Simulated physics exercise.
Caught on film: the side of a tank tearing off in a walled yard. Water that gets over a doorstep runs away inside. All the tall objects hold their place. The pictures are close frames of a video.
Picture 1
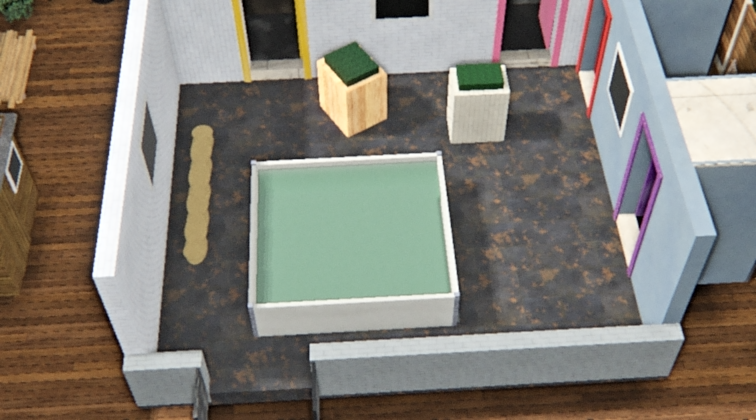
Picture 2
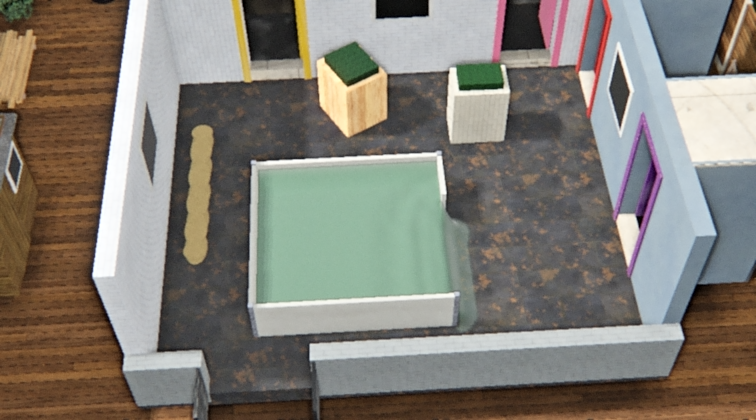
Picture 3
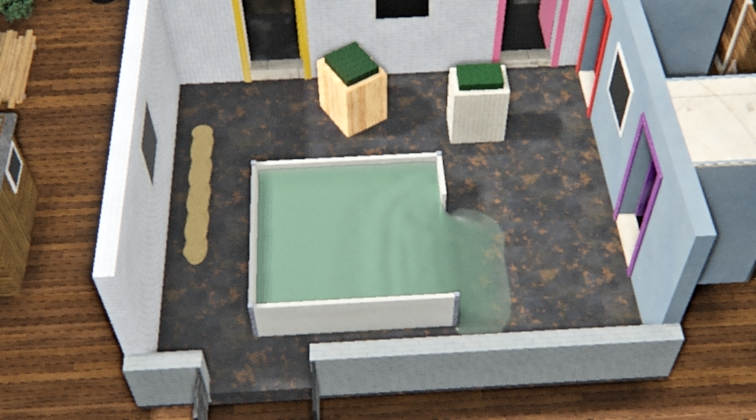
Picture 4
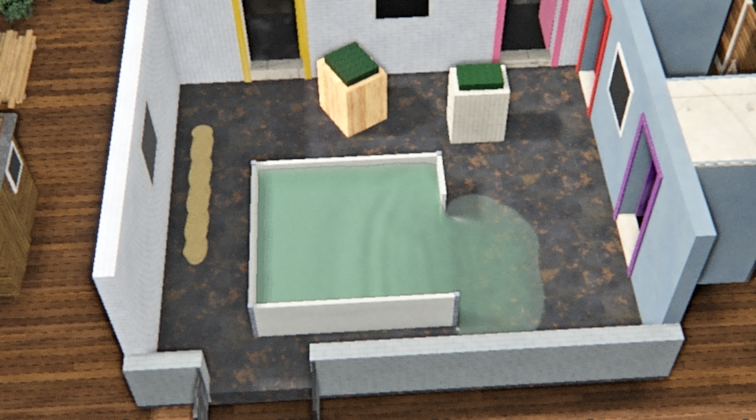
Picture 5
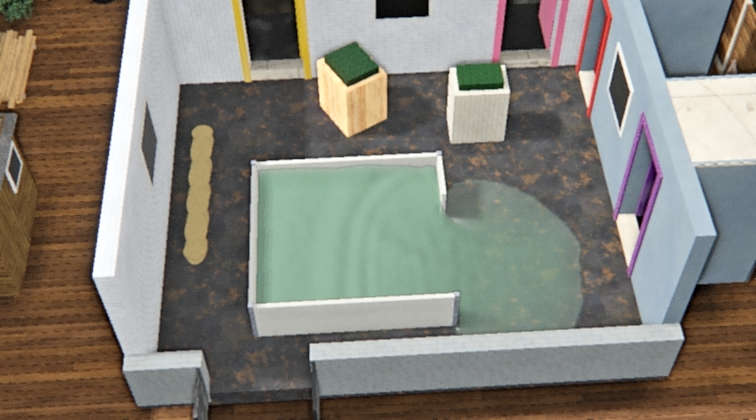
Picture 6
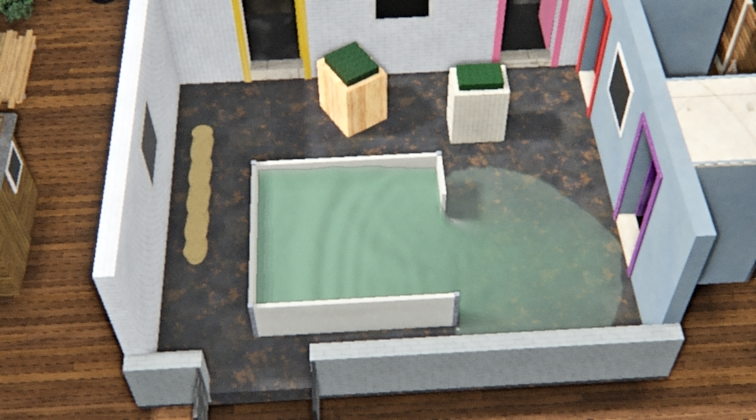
Green water pours through a gap in the tank's right side and spreads across the dark floor.
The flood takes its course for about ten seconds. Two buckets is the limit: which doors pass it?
In the end: The red door takes more than that; the pink door takes more than that; the yellow door stays under that; the purple door takes more than that.
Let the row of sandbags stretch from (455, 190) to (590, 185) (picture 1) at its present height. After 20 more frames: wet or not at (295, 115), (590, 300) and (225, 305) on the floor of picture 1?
One after the other: Dry, covered, free of water.
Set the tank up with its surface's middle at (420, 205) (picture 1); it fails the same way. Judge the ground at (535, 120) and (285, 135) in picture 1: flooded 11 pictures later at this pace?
As listed: Awash, free of water.
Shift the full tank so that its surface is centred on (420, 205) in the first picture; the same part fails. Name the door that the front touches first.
I say the purple one.
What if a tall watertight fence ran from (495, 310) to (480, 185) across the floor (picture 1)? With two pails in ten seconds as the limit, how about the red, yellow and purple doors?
Then: Red goes over; yellow takes less; purple holds.
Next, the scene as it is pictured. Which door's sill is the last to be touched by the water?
It is the yellow one.
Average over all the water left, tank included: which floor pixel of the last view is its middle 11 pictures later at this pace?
Near (440, 263).
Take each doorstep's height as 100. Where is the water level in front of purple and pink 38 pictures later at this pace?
In turn 100 and 140 per cent.
A moment on, water covers 30 % of the floor; the red door not reached, the pink door not reached, the yellow door not reached, the purple door over two buckets in.
Next, water covers 30 % of the floor; the red door wet at the sill, nothing in, the pink door not reached, the yellow door not reached, the purple door far over two buckets in.
Then, water covers 45 % of the floor; the red door under two buckets in, the pink door wet at the sill, nothing in, the yellow door not reached, the purple door far over two buckets in.
Later, water covers 80 % of the floor; the red door far over two buckets in, the pink door far over two buckets in, the yellow door wet at the sill, nothing in, the purple door far over two buckets in.
In the end, water covers 95 % of the floor; the red door far over two buckets in, the pink door far over two buckets in, the yellow door wet at the sill, nothing in, the purple door far over two buckets in.
